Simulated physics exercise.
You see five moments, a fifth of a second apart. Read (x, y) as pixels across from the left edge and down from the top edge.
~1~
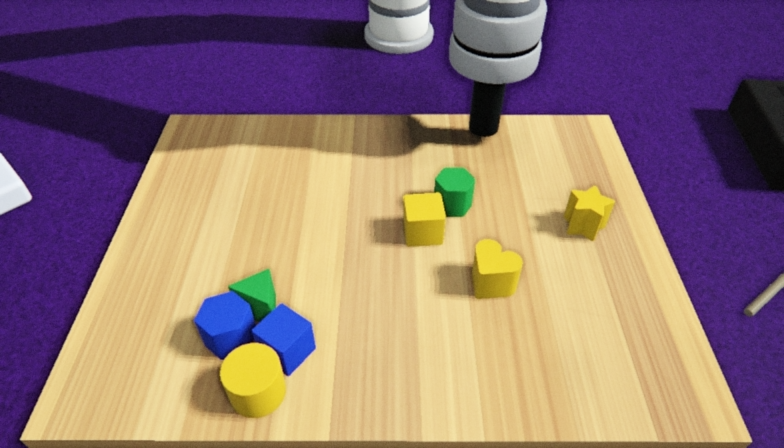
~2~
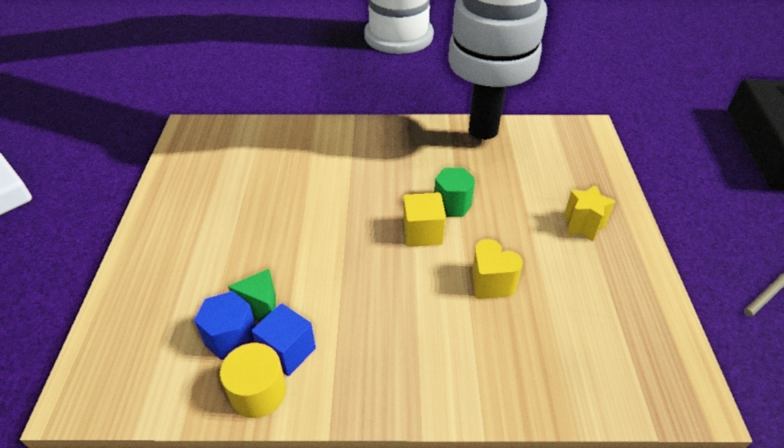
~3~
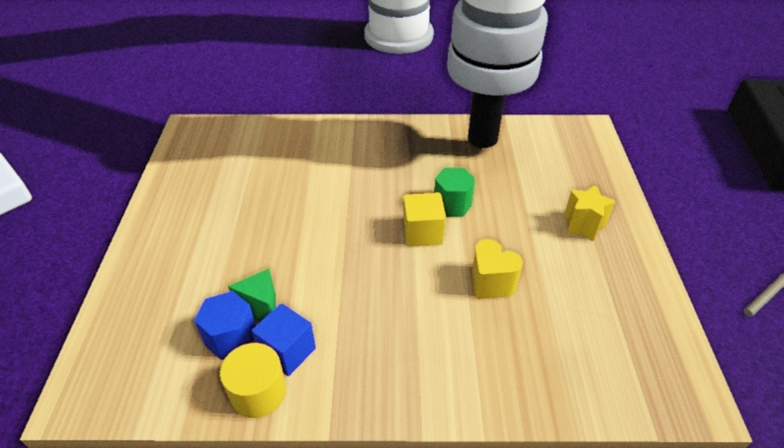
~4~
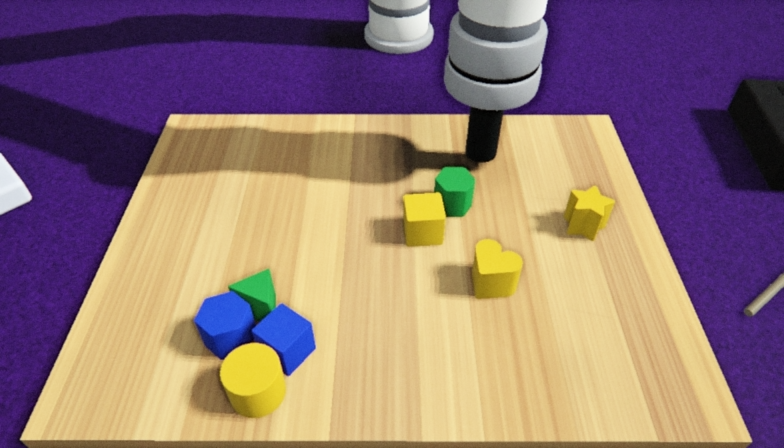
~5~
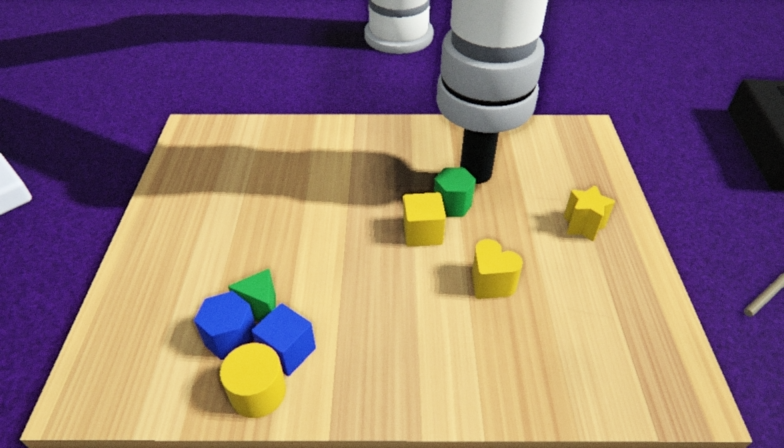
A grey-and-white robotic arm with a black tip stands over the far edge of a pale wooden board on a purple surface, seen from above at an angle. Yellow, green and blue blocks sit in a cluster at lower left and a looser group right of centre, with a yellow star farther right. The arm slides nearer, beside the green hexagon, while the blocks and camera stay still.
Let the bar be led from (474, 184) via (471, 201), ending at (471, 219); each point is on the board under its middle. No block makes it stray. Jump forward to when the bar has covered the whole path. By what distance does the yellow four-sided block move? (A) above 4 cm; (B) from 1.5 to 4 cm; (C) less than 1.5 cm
Option B.
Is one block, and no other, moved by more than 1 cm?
No - that is not the case.
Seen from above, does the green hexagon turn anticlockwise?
Answer: No.
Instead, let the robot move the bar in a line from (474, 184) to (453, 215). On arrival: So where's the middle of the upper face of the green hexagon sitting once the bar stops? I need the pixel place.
Its top centre lands on (430, 208).
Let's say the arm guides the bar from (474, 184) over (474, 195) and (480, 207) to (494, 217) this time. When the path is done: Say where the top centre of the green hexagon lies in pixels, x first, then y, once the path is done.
The middle of its upper face will lie at (452, 193).
What follows on the original path. Halfway along, bar (473, 191); yellow four-sided block (418, 209); green hexagon (449, 192).
At the end, bar (473, 209); yellow four-sided block (404, 215); green hexagon (442, 206), turned 35° clockwise; yellow heart unmoved.
